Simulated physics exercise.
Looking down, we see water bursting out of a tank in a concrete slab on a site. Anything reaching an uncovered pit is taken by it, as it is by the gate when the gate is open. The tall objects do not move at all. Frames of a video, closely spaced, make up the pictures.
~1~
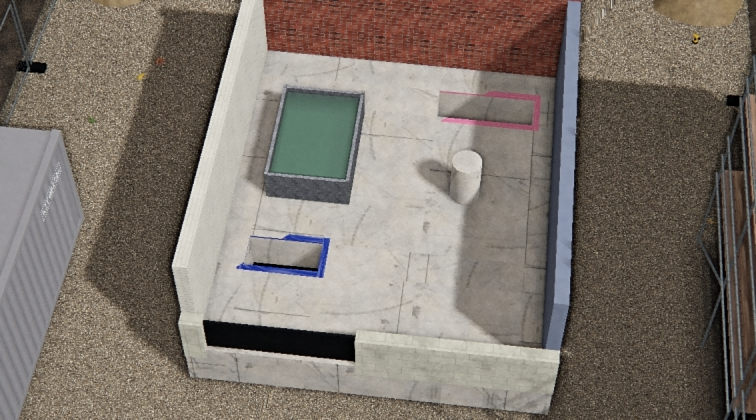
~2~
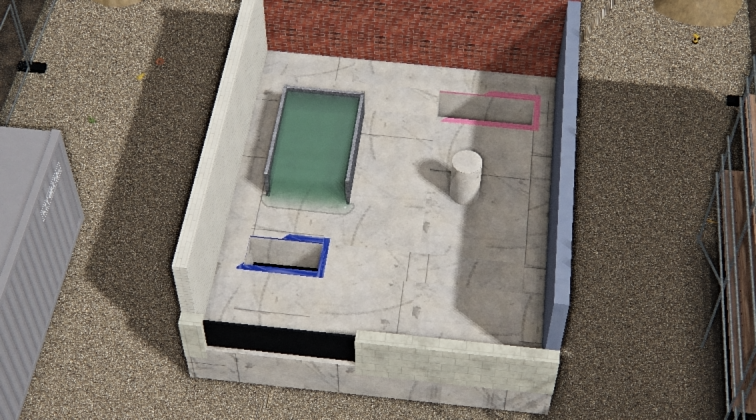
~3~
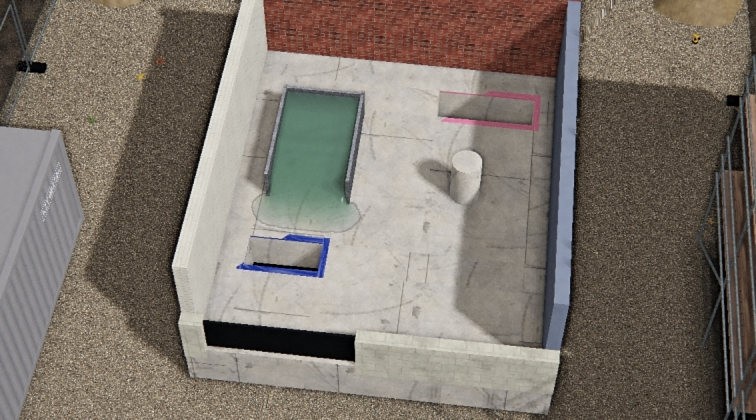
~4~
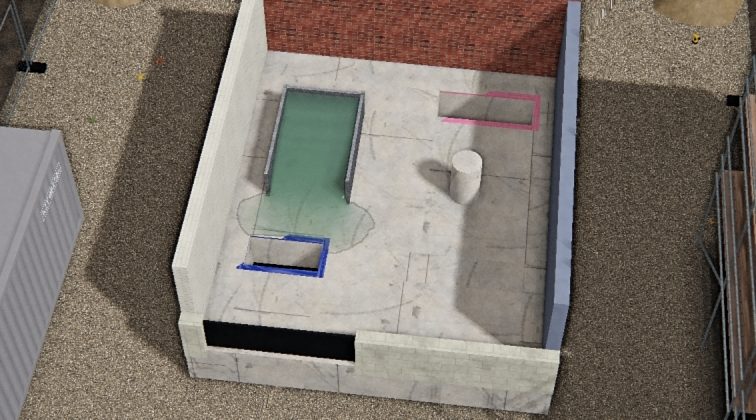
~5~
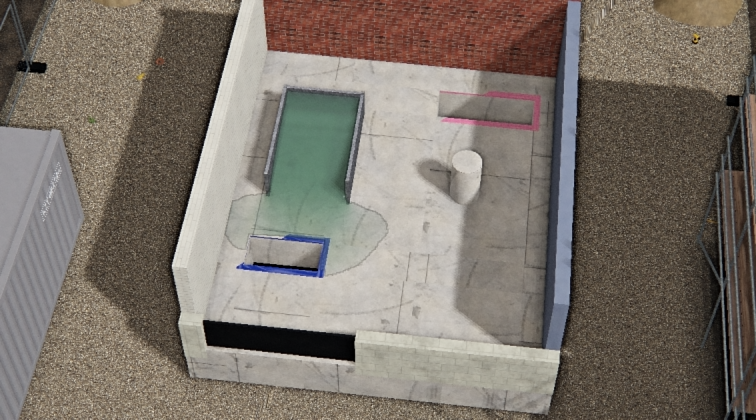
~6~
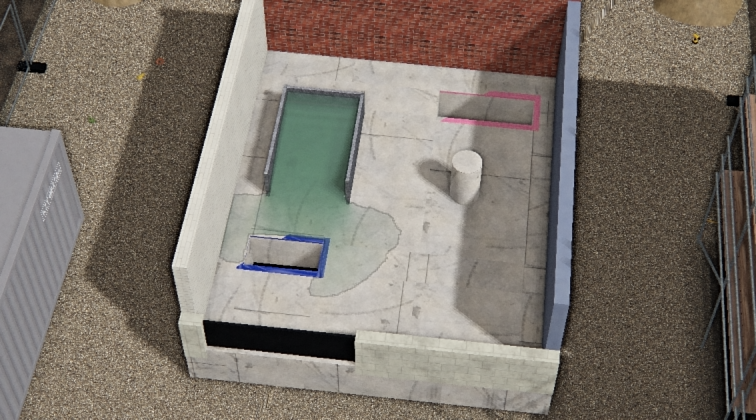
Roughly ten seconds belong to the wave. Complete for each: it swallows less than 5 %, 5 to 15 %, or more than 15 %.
Completed: The gate swallows less than 5 %; the blue pit swallows more than 15 %; the pink pit swallows less than 5 %.
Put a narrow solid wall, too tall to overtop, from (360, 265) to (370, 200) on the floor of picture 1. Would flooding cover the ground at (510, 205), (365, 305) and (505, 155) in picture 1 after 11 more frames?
In the order you listed them: Unsoaked, soaked, unsoaked.
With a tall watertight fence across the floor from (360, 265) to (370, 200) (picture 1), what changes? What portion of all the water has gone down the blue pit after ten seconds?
Roughly, in per cent: Blue 70.
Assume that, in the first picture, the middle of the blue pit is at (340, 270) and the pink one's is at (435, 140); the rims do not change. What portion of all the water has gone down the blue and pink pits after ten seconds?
Log, per cent - blue: 50, pink: 0.
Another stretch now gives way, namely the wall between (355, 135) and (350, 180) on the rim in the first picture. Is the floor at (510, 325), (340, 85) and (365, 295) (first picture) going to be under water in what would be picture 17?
Listed in order, they come out sitting in a pool, without a puddle and without a puddle.
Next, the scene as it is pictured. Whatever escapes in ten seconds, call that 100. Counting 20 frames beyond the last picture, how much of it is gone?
Around 75 percent.
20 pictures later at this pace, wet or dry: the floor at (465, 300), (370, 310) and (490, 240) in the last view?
Well, in turn they'd be wet underfoot, wet underfoot and dry underfoot.
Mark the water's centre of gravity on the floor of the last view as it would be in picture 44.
Point: (383, 266).
A moment on, water covers 20 % of the floor; the gate 0 %, the blue pit 19 %, the pink pit 0 %.
Next, water covers 30 % of the floor; the gate 0 %, the blue pit 34 %, the pink pit 0 %.
Then, water covers 35 % of the floor; the gate 0 %, the blue pit 48 %, the pink pit 0 %.
Later, water covers 40 % of the floor; the gate 0 %, the blue pit 59 %, the pink pit 0 %.
In the end, water covers 45 % of the floor; the gate 0 %, the blue pit 65 %, the pink pit 1 %.
